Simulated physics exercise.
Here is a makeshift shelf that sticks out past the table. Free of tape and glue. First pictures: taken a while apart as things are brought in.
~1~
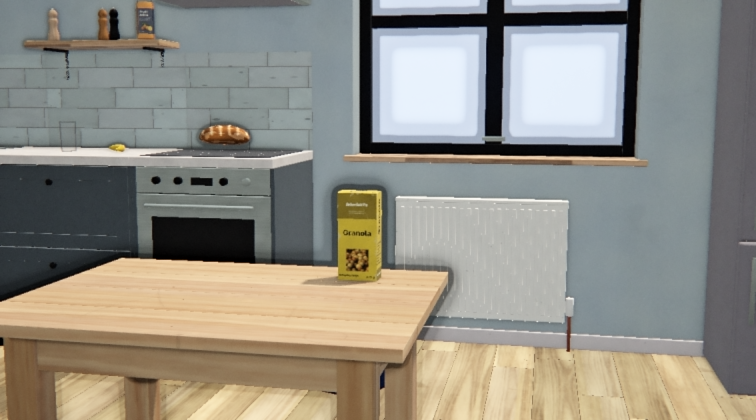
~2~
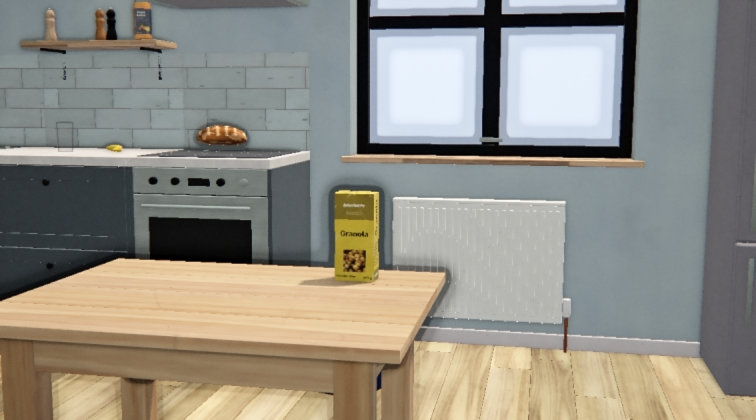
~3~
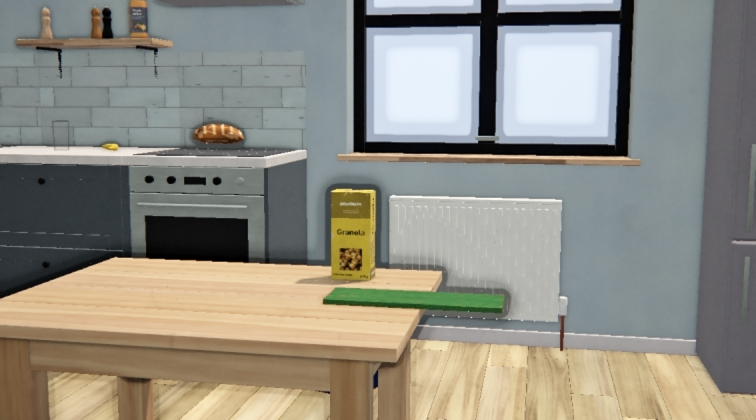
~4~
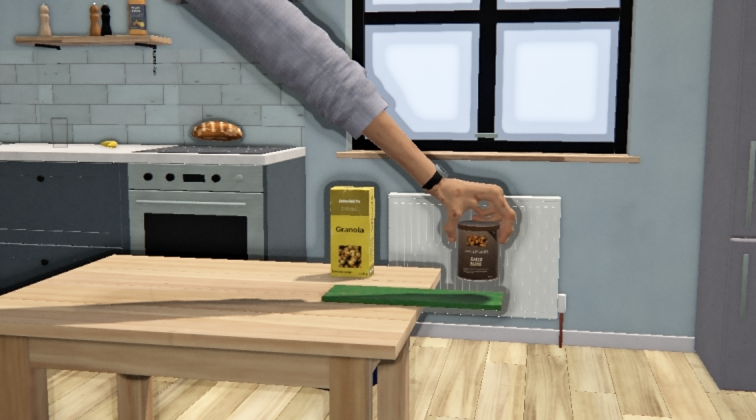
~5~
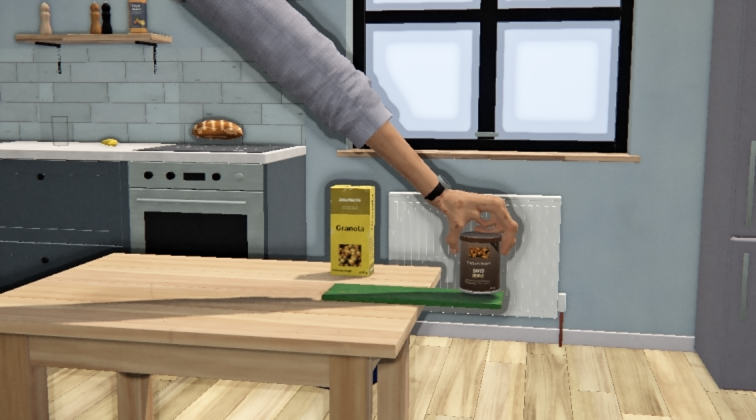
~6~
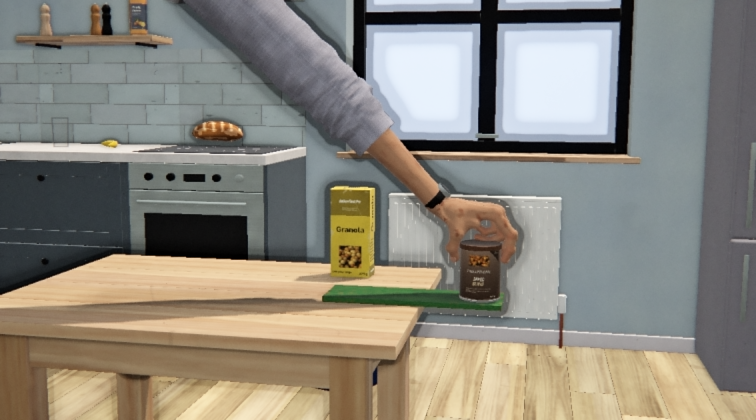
In a kitchen, a green plank appears on the table and a hand lowers a brown tin onto its right end.
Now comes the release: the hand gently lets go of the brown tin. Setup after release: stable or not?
Most likely the setup will collapse.
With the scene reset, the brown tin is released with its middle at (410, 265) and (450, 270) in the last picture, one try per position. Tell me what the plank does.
The first time it does not fall; the second time it drops.
Then, 0.40 s past the last view, brown tin now down on the floor or falling; green plank on its side.
Then, 0.50 s past the last view, green plank now down on the floor or falling.
Then, 0.60 s past the last view, things are still on the move.
Then, 0.80 s past the last view, as before.
Finally, down on the floor or falling, green plank and brown tin; yellow carton still in place. The plank goes over.
